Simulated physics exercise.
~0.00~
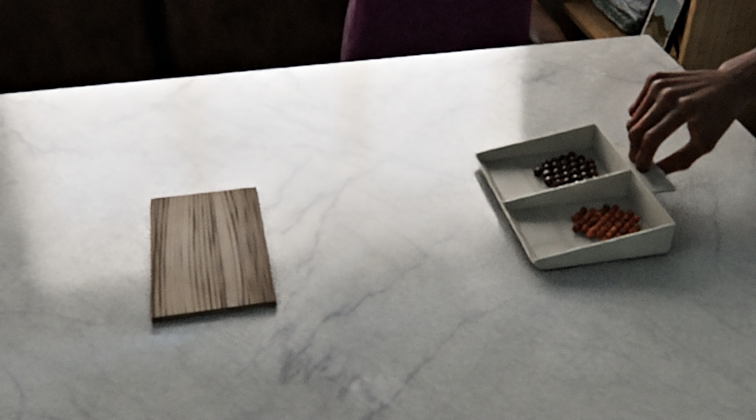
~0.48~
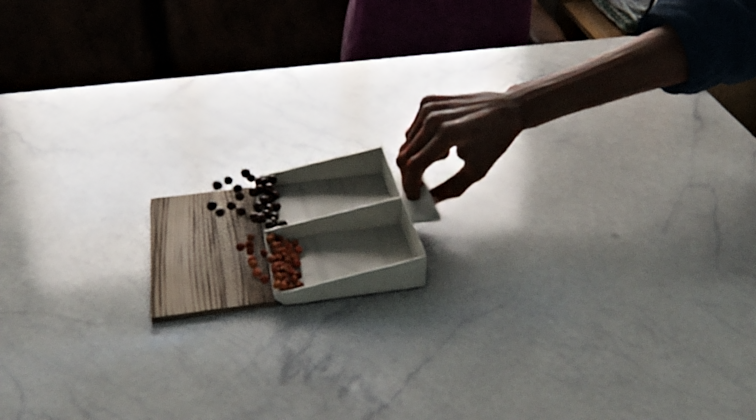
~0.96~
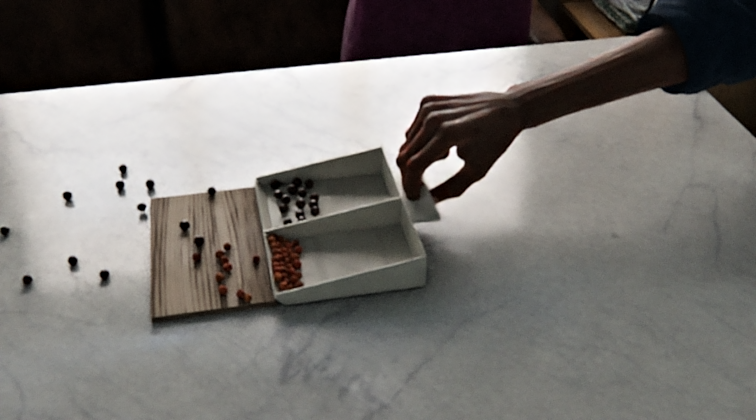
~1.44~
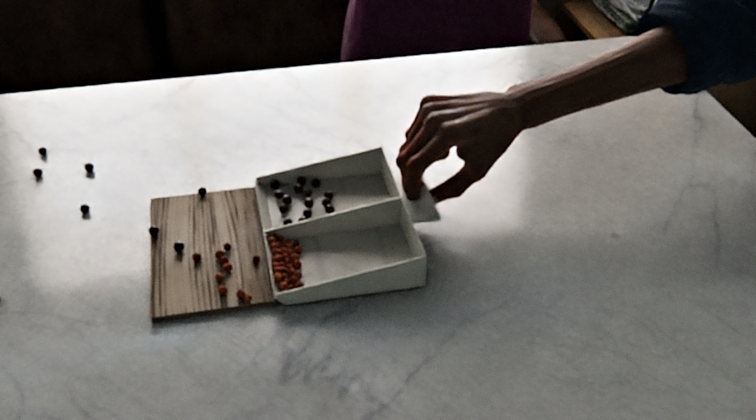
On a marble table, a hand slides a divided tray left into a wooden board, spilling beads.
